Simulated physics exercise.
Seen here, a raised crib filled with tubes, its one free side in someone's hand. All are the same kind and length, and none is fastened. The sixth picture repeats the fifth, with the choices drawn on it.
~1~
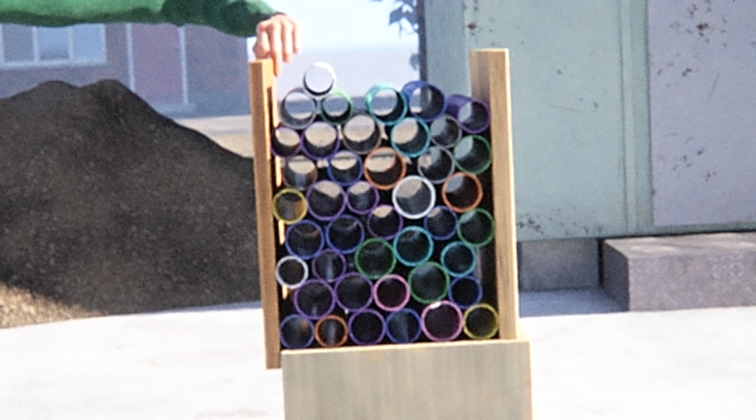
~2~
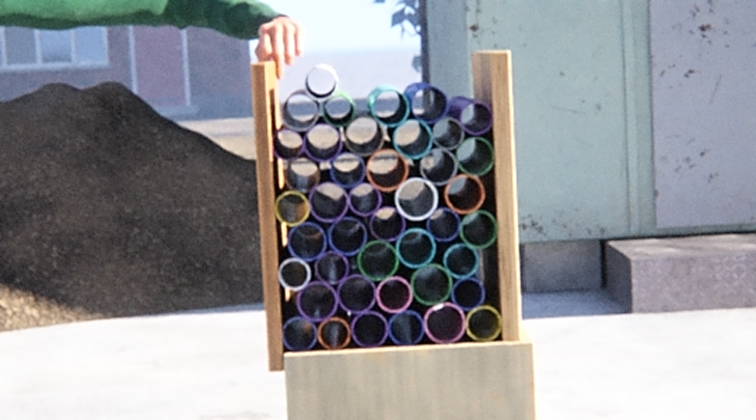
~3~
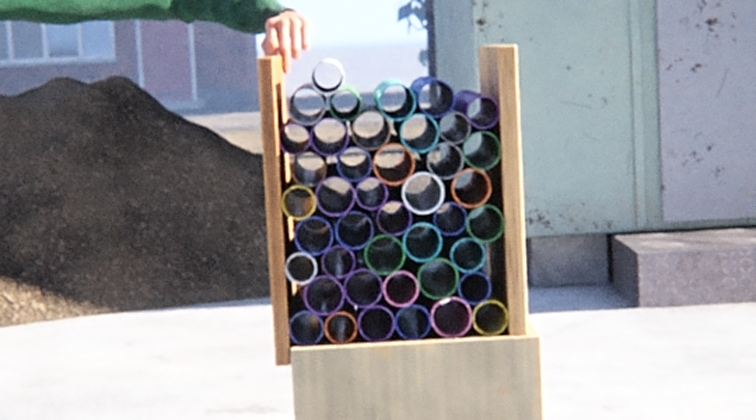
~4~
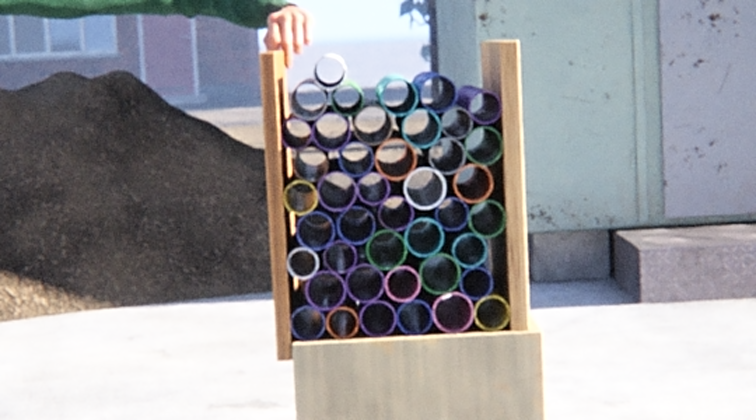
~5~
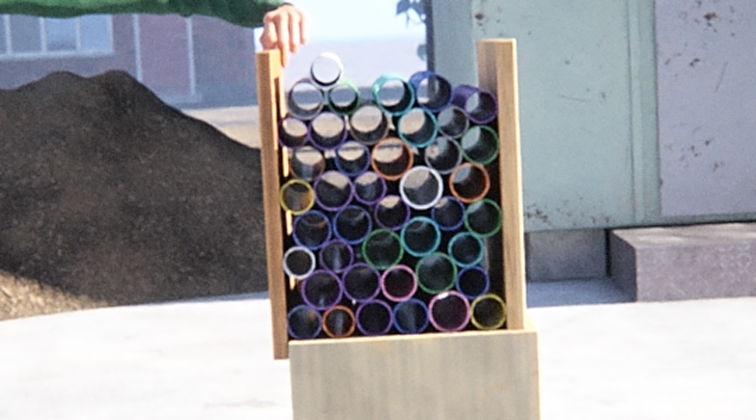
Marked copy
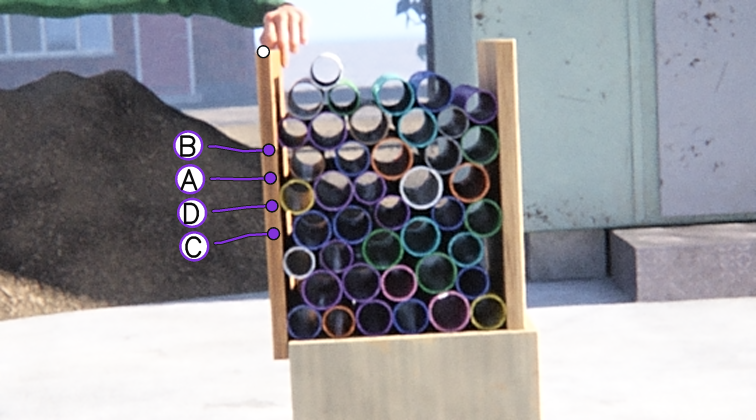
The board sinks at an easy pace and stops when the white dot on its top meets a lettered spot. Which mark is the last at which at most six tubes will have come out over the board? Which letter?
The lowest mark that will do is D.
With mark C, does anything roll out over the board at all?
Yes, at C.
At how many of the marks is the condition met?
The number is three.
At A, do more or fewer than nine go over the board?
At A, fewer than nine.
On the marked copy, A at (271, 178); B at (269, 150); C at (274, 234); D at (272, 206); the white dot at (264, 52).
Following D. Soon after the start, top of the board (275, 118).
Later, top of the board (279, 194).
In the end, top of the board (280, 205), three out over the board.
As for the rest, A three out over the board; B none out over the board; C seven out over the board.
